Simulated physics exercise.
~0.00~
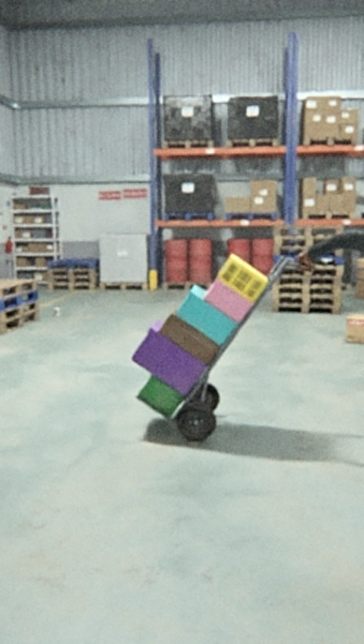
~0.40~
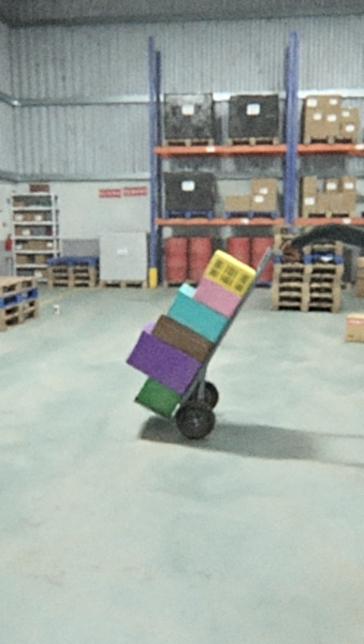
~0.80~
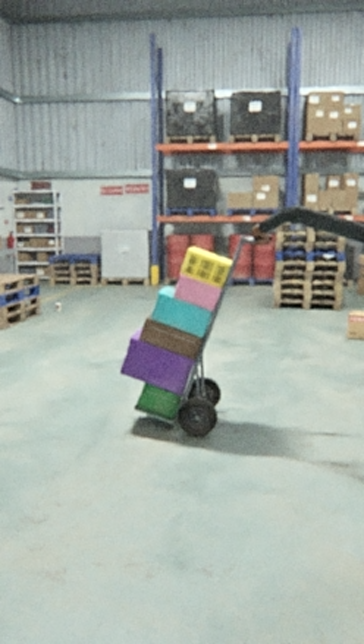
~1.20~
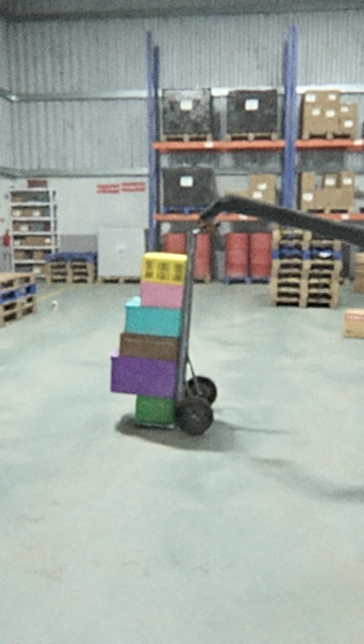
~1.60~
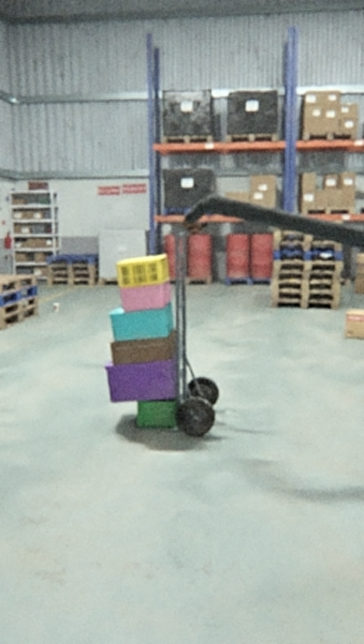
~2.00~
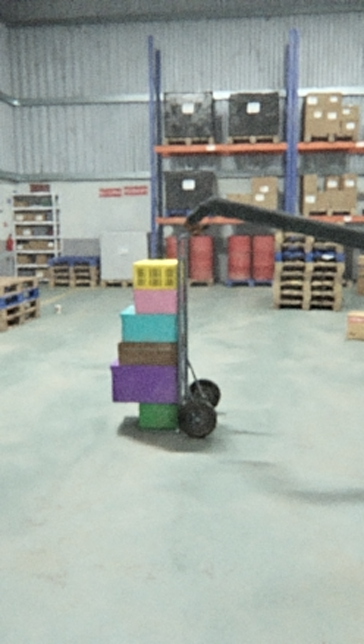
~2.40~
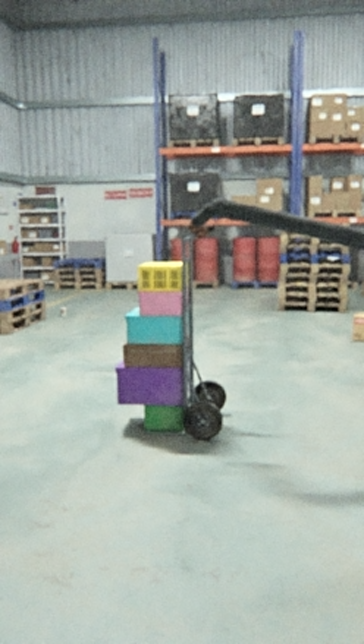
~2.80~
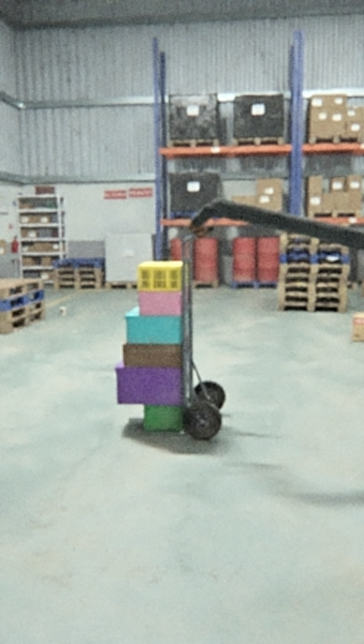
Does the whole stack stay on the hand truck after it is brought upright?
Yes, all of the boxes stay on the truck. They tip to the left when it stops, then rock back and settle without any falling off.
